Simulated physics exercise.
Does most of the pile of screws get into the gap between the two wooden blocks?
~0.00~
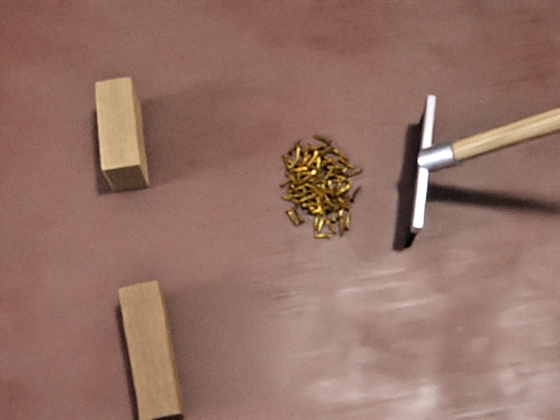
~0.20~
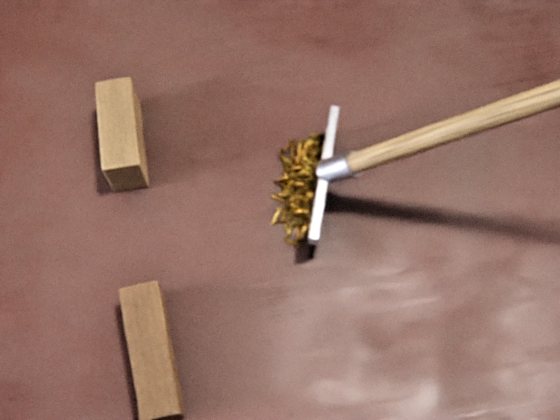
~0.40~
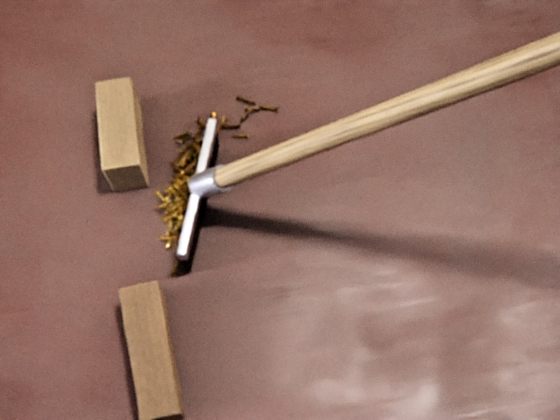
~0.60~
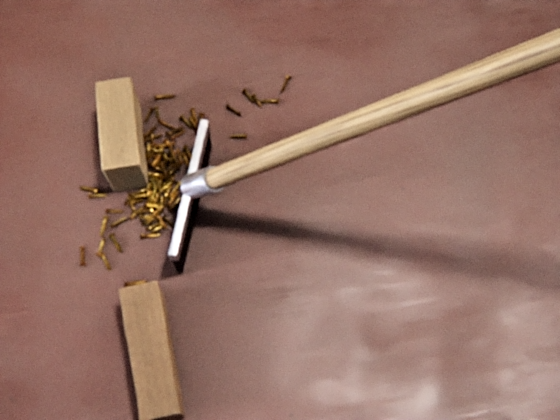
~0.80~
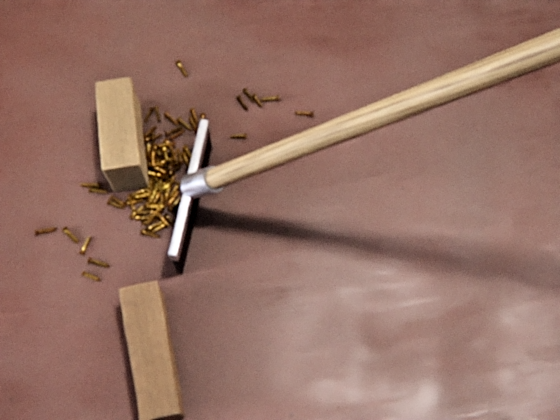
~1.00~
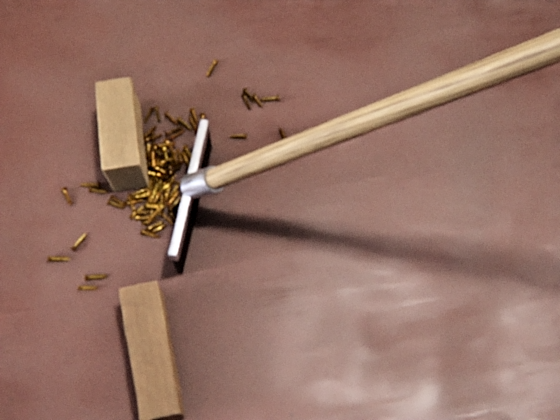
No, only a smaller share of the screws gets into or through the gap. Most stay bunched up in front of the blocks by the stopped squeegee.
